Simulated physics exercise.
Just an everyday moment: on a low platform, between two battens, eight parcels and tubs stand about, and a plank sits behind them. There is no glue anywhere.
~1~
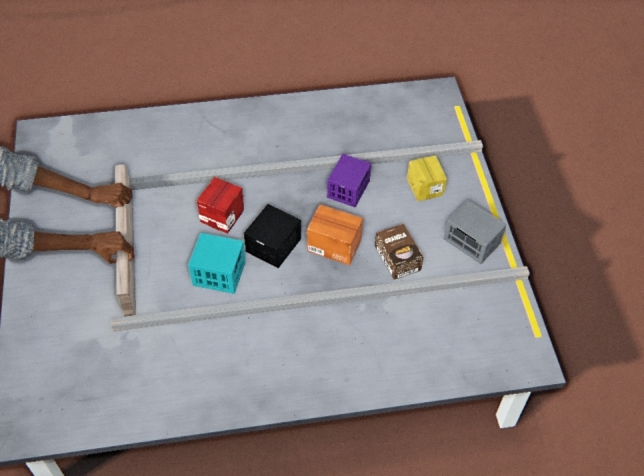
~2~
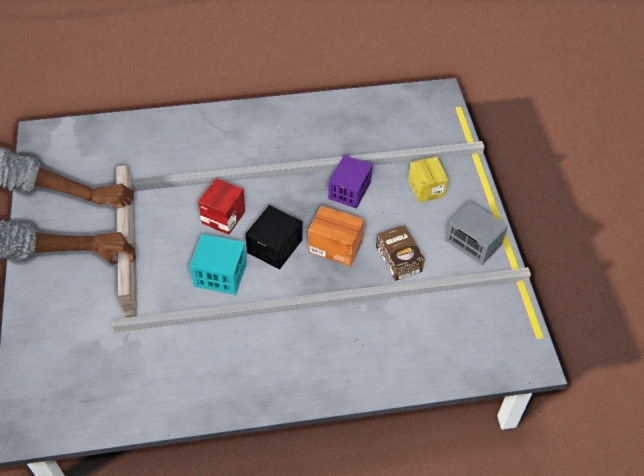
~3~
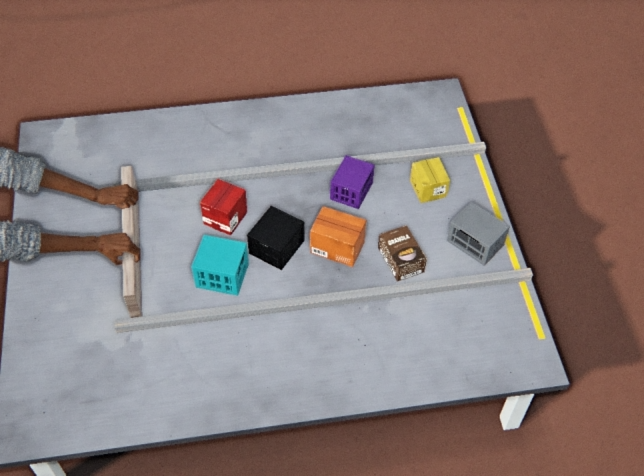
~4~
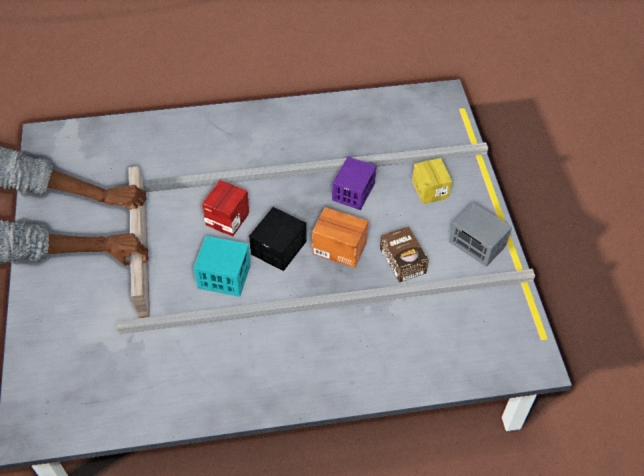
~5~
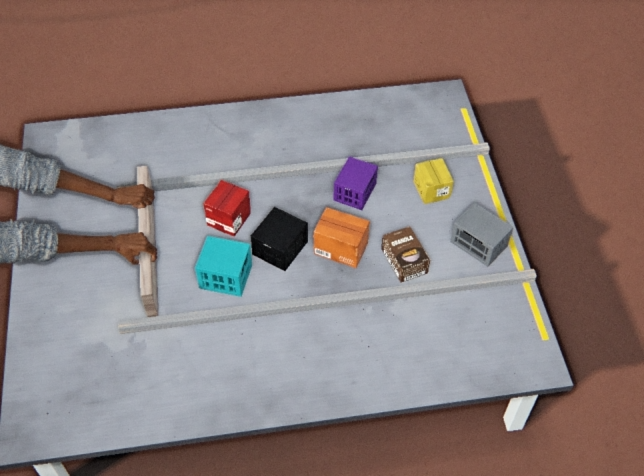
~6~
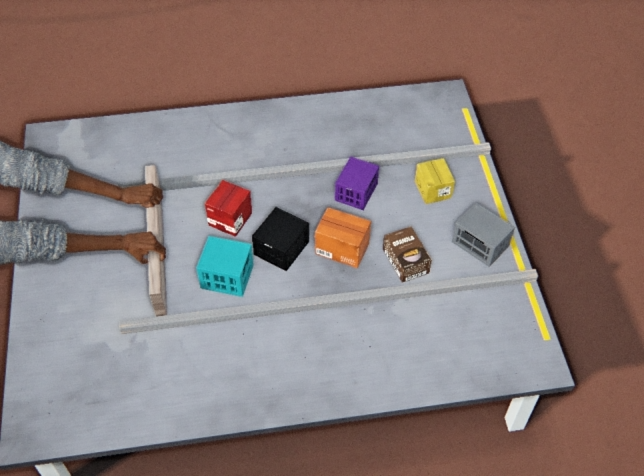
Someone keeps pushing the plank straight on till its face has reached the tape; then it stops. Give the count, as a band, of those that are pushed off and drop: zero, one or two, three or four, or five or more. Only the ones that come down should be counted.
It ends with four plus at least one more down.
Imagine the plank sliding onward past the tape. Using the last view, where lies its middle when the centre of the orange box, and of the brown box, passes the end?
The middle is at (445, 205) when it's the orange box, and at (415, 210) when it's the brown box.
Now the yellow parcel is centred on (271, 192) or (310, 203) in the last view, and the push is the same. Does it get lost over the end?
Result, in order: It leaves the top; it leaves the top.
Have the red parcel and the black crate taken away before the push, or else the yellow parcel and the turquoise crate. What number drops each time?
Counts - first: 6, second: 6.
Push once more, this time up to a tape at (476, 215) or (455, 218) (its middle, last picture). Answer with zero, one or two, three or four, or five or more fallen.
For the first place I'd say more than four, and for the second three or four.
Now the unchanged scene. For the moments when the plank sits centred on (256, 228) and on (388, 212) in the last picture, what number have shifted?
The count reaches 3 first and 8 second.
Soon after, none off yet; grey crate at rest near (483, 235); yellow parcel at rest near (435, 181); brown box at rest near (407, 254).
After that, none off yet; grey crate displaced a little near (493, 228); yellow parcel at rest near (435, 181); brown box displaced about its own width near (462, 254).
And then, two off so far; grey crate on its way down near (536, 234); yellow parcel displaced well along near (505, 169); brown box on its way down near (547, 273).
In the end, the number that fall off is five or more; gone, turquoise crate, red parcel, black crate, orange box, purple crate, brown box, yellow parcel and grey crate.
